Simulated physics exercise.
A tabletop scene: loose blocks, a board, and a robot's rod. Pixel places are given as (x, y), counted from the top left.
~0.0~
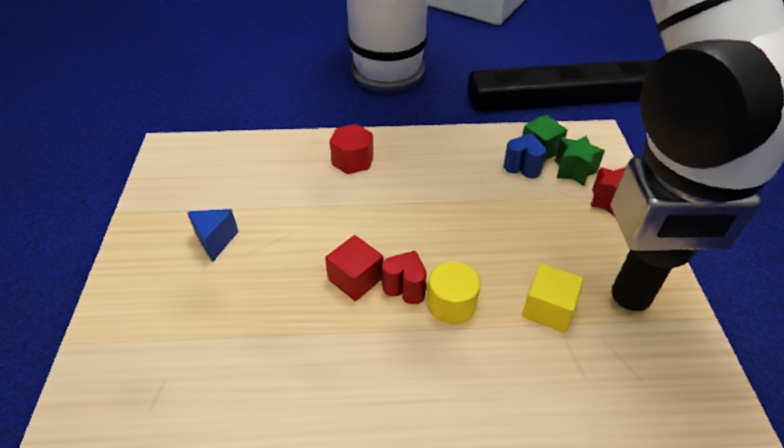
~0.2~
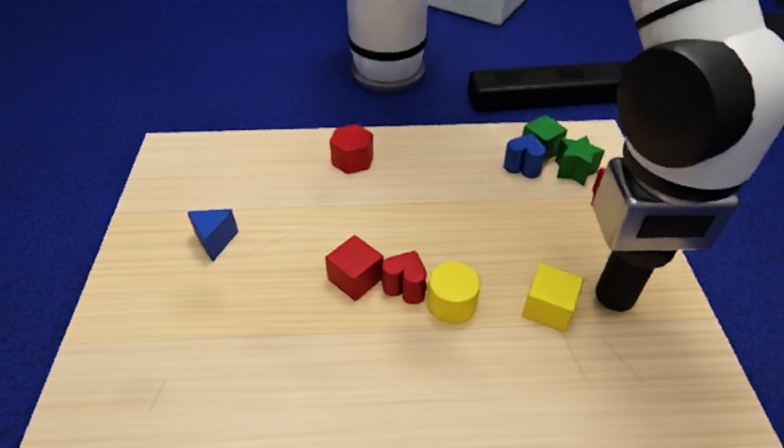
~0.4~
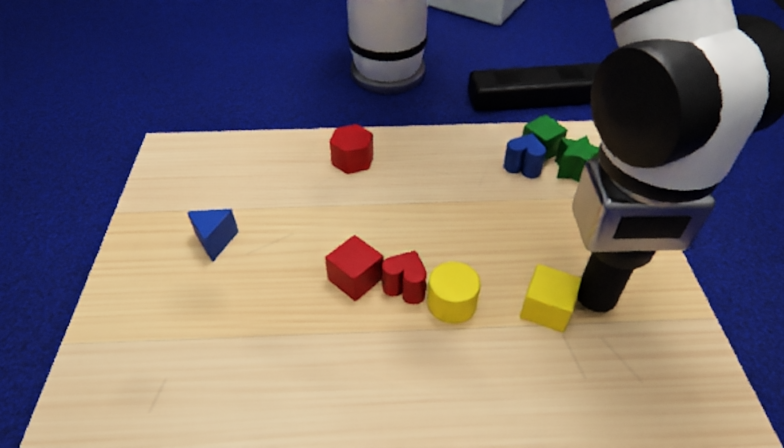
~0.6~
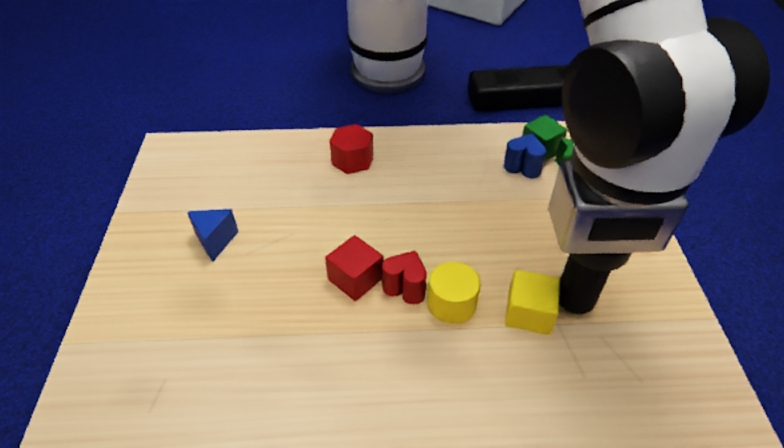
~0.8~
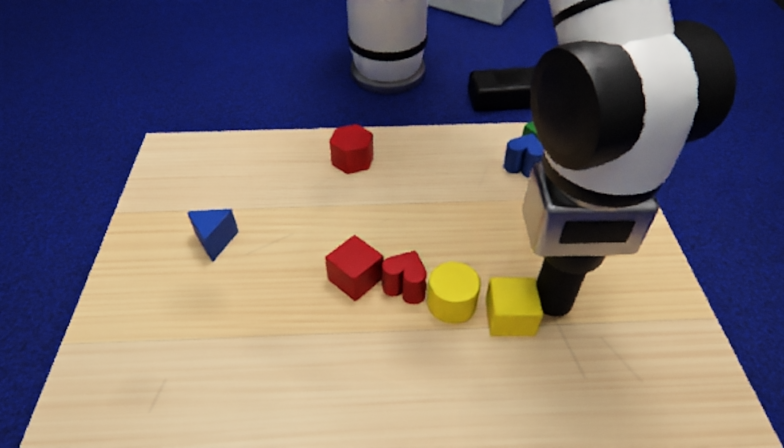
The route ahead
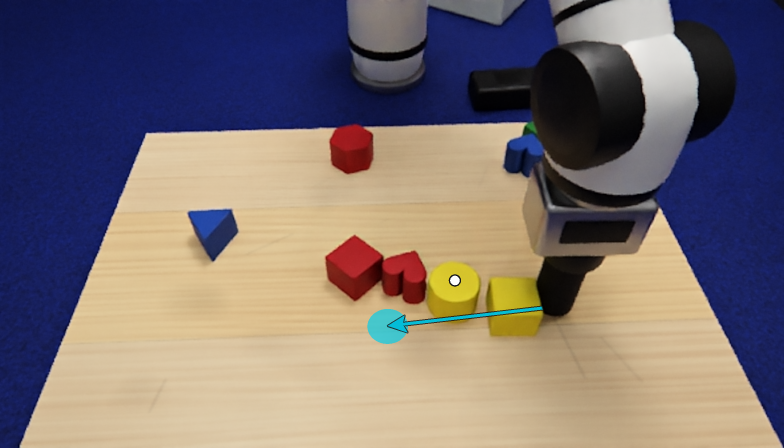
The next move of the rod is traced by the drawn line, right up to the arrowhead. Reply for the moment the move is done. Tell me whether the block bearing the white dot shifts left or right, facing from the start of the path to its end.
Out to the left.
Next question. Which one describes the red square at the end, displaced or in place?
It shifts.
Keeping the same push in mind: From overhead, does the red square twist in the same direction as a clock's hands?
Going by the path, no.
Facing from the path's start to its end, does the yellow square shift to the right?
It seems not.
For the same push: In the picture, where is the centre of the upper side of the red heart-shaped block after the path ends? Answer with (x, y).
I expect it at (376, 267).
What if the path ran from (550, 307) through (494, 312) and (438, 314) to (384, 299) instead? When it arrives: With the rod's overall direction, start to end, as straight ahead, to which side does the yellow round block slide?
Toward the left.
The line goes from (550, 307) to (388, 326); the dot is on the yellow round block.
On the path given first. One third of the way, rod at (498, 307); red square at (346, 249), turned 30° anticlockwise; red heart-shaped block at (378, 267), turned 80° clockwise; yellow round block at (406, 295); yellow square at (460, 305).
Two thirds of the way, rod at (443, 313); red square at (344, 248), turned 30° anticlockwise; red heart-shaped block at (376, 267), turned 85° clockwise; yellow round block at (362, 309); yellow square at (413, 325), turned 55° anticlockwise.
At the end, rod at (388, 319); red square at (344, 248), turned 30° anticlockwise; red heart-shaped block at (376, 267), turned 85° clockwise; yellow round block at (339, 313); yellow square at (391, 345), turned 80° anticlockwise.
